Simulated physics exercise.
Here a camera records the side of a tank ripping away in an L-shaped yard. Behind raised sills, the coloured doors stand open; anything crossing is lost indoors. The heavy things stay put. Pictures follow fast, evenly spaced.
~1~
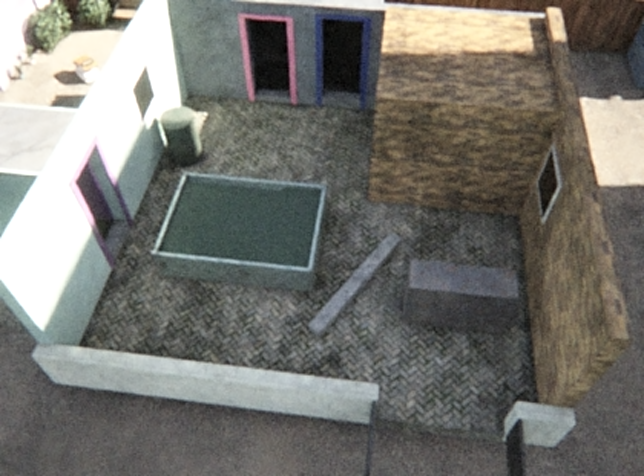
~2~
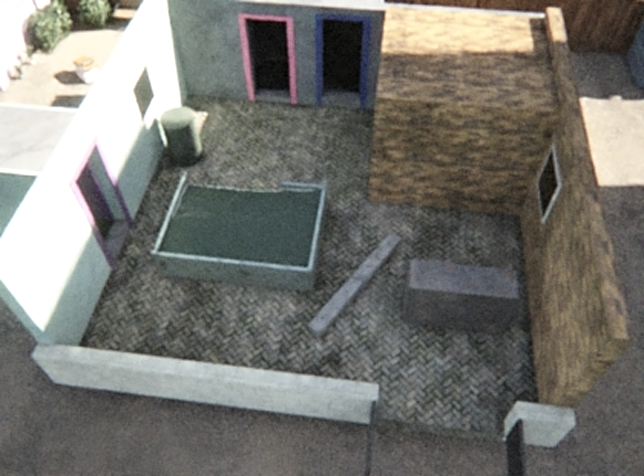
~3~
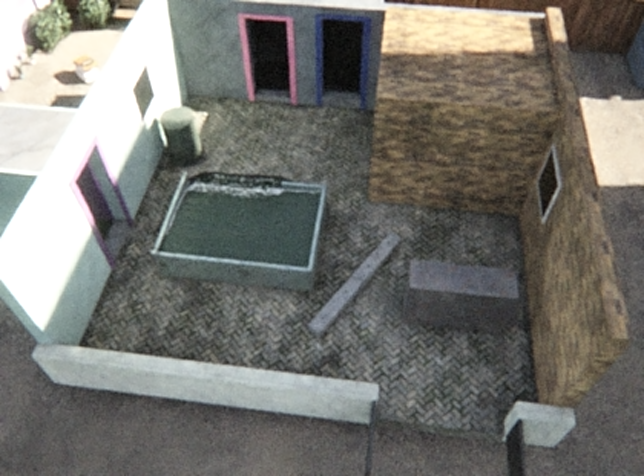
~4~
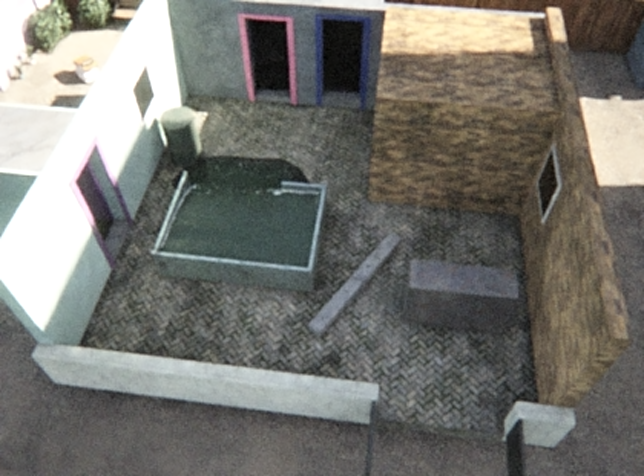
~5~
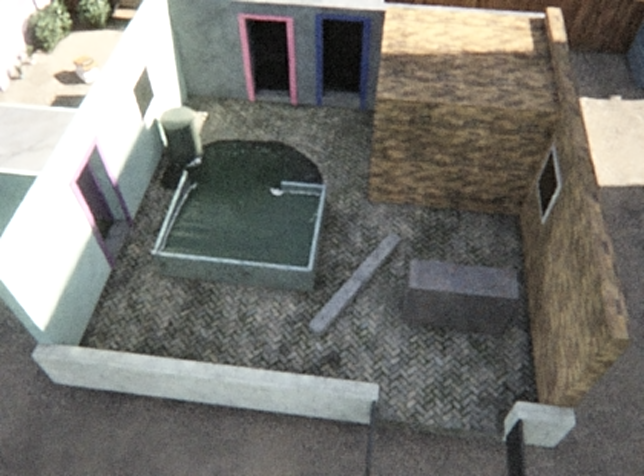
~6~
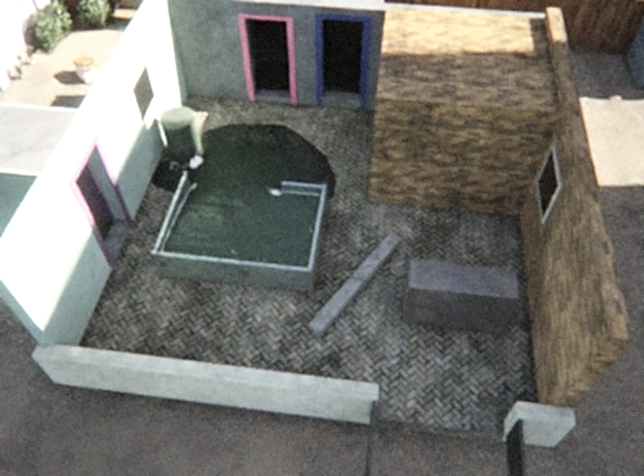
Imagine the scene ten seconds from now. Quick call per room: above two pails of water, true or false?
Pink door: True; purple door: False; blue door: False.
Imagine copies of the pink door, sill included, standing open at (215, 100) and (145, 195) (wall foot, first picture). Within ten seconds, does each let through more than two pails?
As listed: Floods, holds.
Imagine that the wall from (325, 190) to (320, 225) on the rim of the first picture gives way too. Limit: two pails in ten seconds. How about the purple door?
In that case purple comes in lower.
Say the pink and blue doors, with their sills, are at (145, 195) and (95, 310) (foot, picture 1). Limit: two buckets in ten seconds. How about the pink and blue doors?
I think the pink door remains below the mark and the blue door remains below the mark.
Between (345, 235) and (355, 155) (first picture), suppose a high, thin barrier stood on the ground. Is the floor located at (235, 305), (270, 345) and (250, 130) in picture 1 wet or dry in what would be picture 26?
The first is still bare, the second still bare and the third inundated.
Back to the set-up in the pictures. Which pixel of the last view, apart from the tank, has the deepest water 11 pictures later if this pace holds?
At about (195, 97).
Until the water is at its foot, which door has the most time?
That would be the purple-painted one.
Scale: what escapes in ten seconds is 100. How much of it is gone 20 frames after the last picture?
80 per cent.
A moment on, water covers 25 % of the floor; the pink door under two buckets in, the purple door not reached, the blue door not reached.
Next, water covers 30 % of the floor; the pink door far over two buckets in, the purple door not reached, the blue door wet at the sill, nothing in.
Then, water covers 40 % of the floor; the pink door far over two buckets in, the purple door wet at the sill, nothing in, the blue door wet at the sill, nothing in.
Later, water covers 55 % of the floor; the pink door far over two buckets in, the purple door wet at the sill, nothing in, the blue door wet at the sill, nothing in.
In the end, water covers 75 % of the floor; the pink door far over two buckets in, the purple door wet at the sill, nothing in, the blue door wet at the sill, nothing in.
